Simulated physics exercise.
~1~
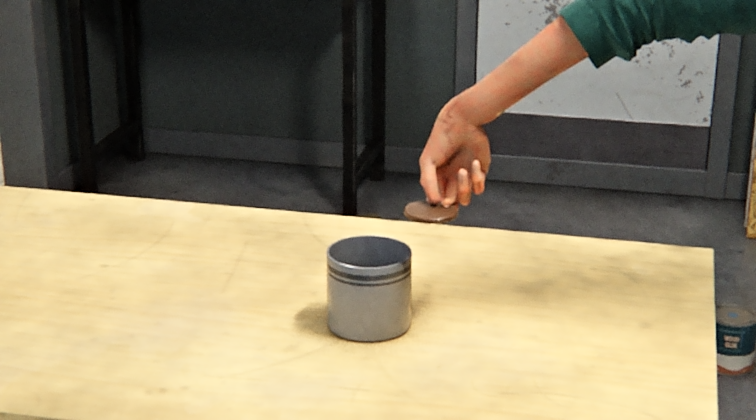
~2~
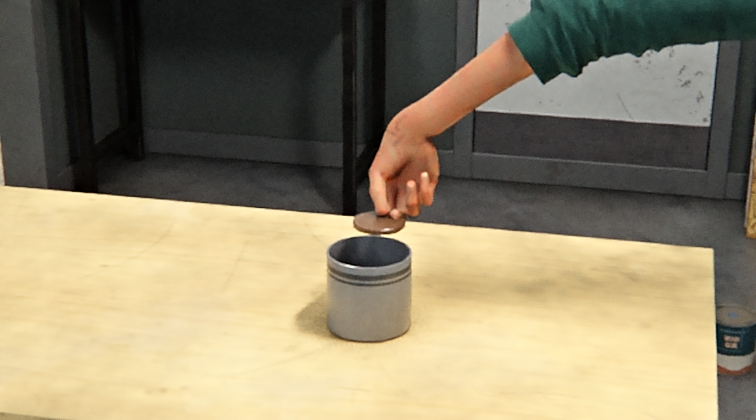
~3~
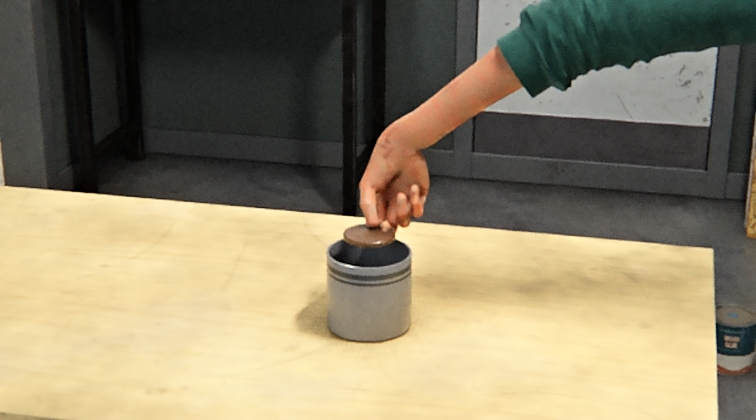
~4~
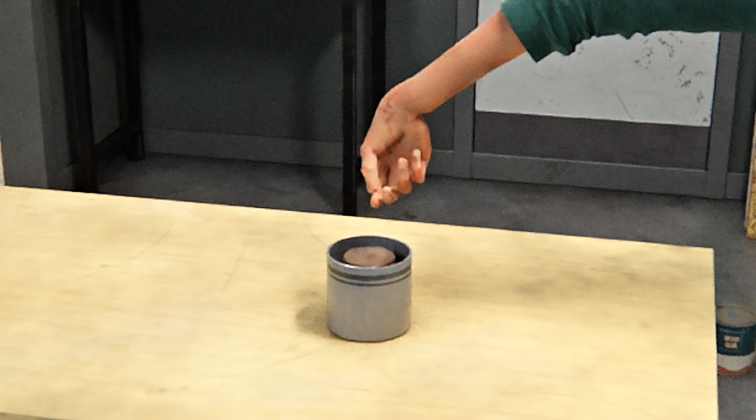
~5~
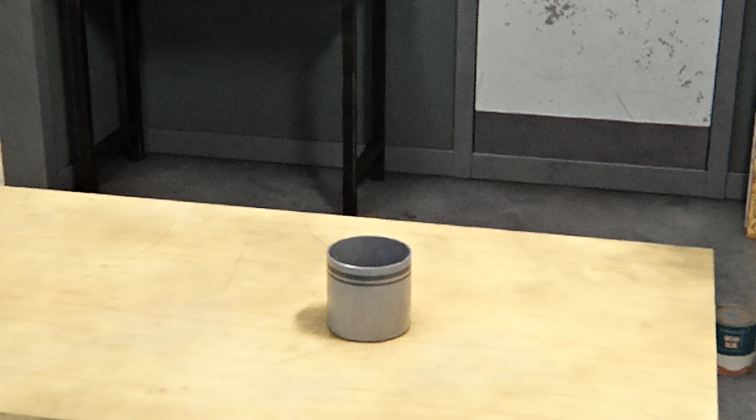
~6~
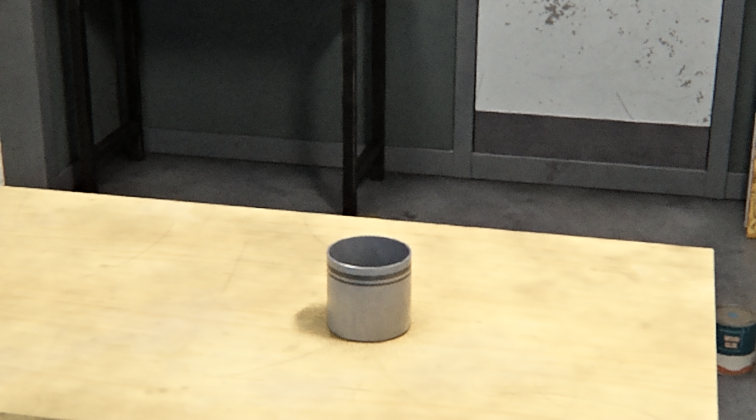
On a pale wooden tabletop, a hand in a green sleeve carries a brown disc leftward over an open gray canister, lowers it to the rim and lets go. The disc drops inside as the hand withdraws, leaving the canister standing alone with the disc out of sight.
